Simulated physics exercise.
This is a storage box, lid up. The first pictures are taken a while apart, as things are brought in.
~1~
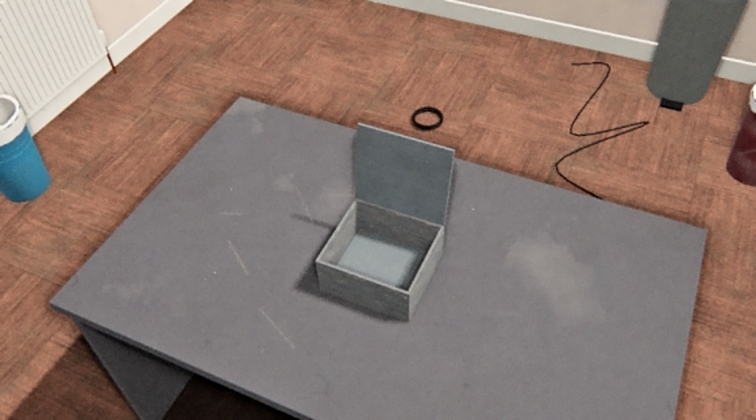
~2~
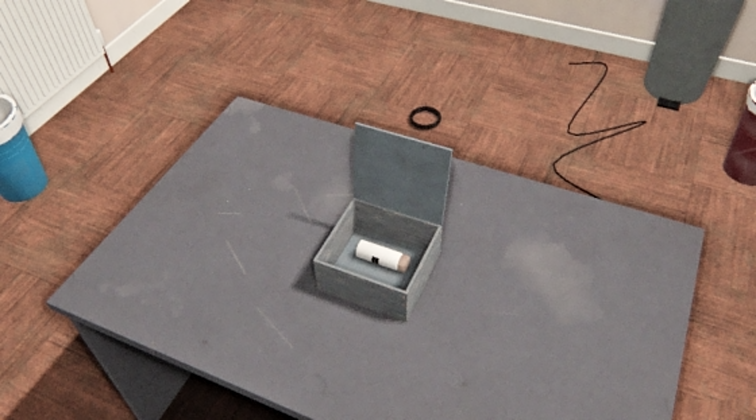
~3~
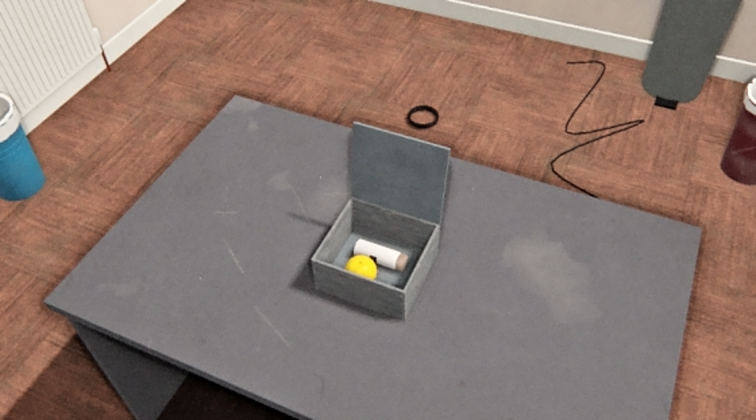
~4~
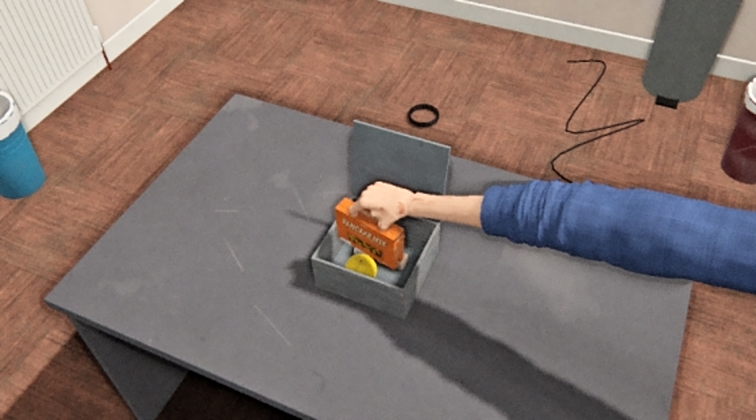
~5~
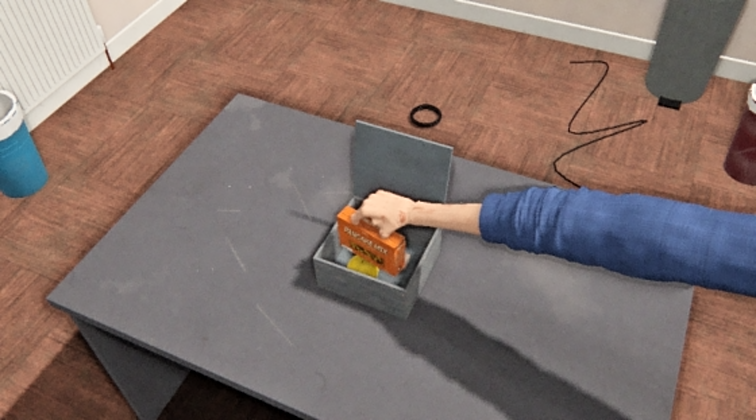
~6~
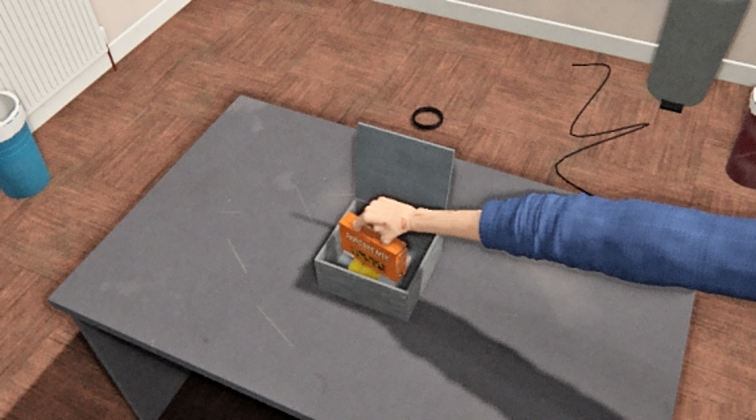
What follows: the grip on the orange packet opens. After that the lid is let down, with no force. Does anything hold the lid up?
Outcome: The lid sits on the rim.
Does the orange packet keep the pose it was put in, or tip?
The orange packet ends up tilted.
Then, 0.50 s later than the last frame, orange packet tilted by 72° near (387, 255); yellow apple moved a little.
Then, 1.40 s later than the last frame, lid 72° above the rim; orange packet tilted by 72° near (386, 257); yellow apple moved a little.
Then, 1.90 s later than the last frame, lid 37° above the rim; orange packet tilted by 72° near (386, 257); yellow apple moved a little.
Then, 3.30 s later than the last frame, lid 15° above the rim; orange packet tilted by 74° near (386, 257); yellow apple moved a little.
When it is over, lid shut; lying over in the box, orange packet; the other 2 as before. End places, in pixels of the last picture, orange packet near (385, 259).
